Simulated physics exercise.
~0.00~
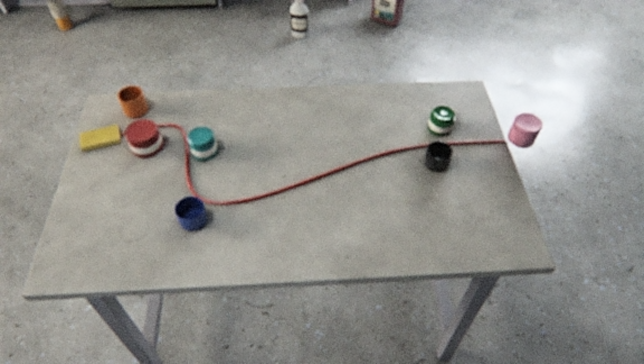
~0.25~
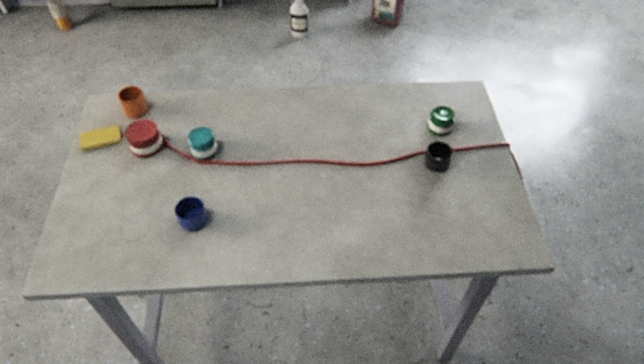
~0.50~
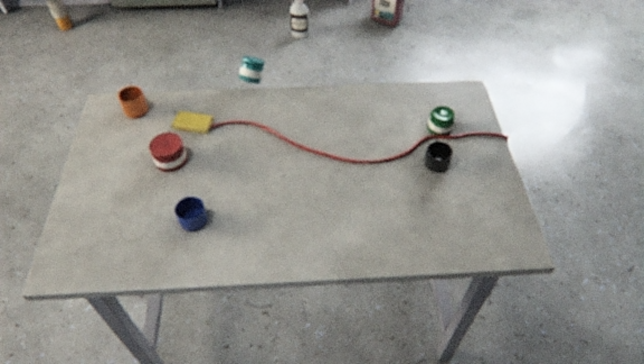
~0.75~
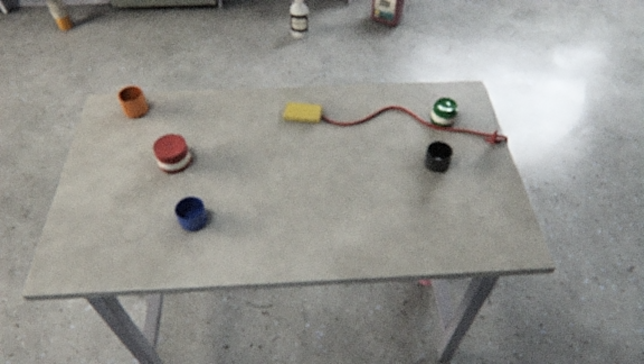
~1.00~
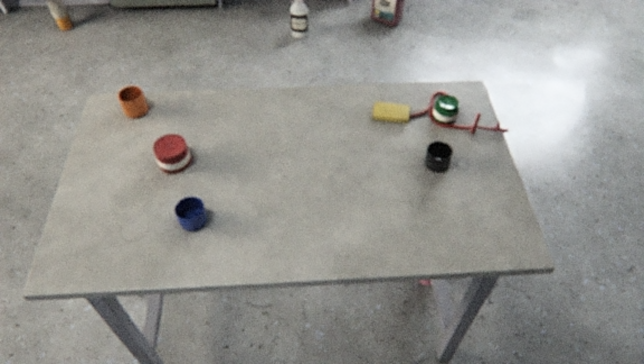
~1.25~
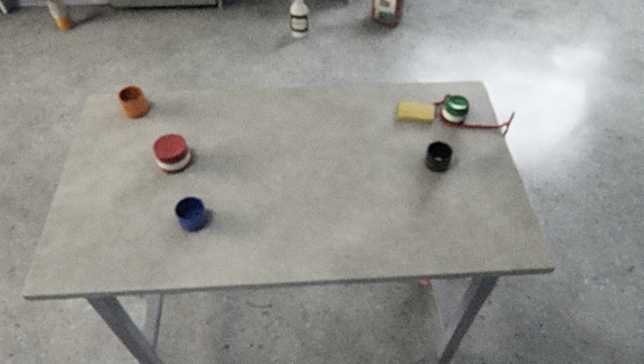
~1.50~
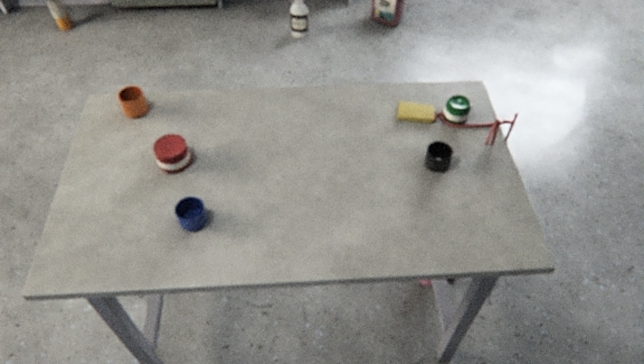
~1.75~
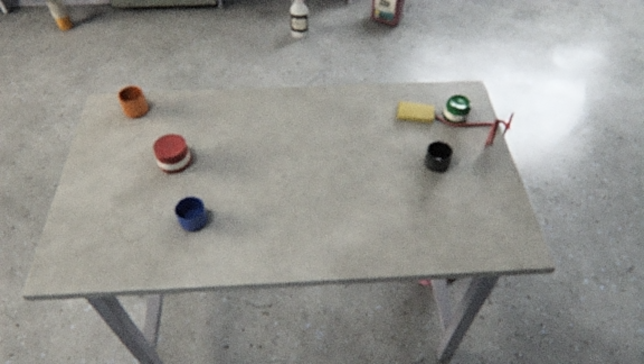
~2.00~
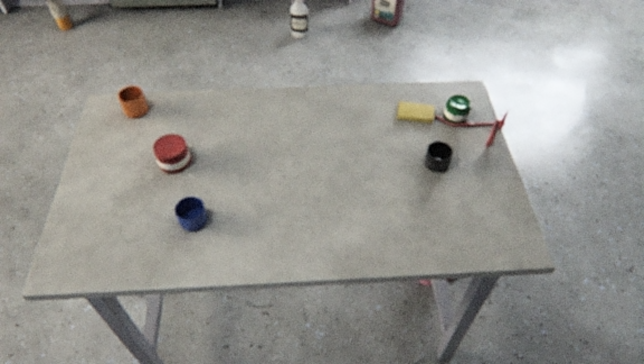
In the video, a red cable winding among tins and mugs on a gray table drags a yellow block rightward; a pink cylinder and a teal tin go over the edge, the red tin shifts slightly, and the block stops beside the nudged green jar.
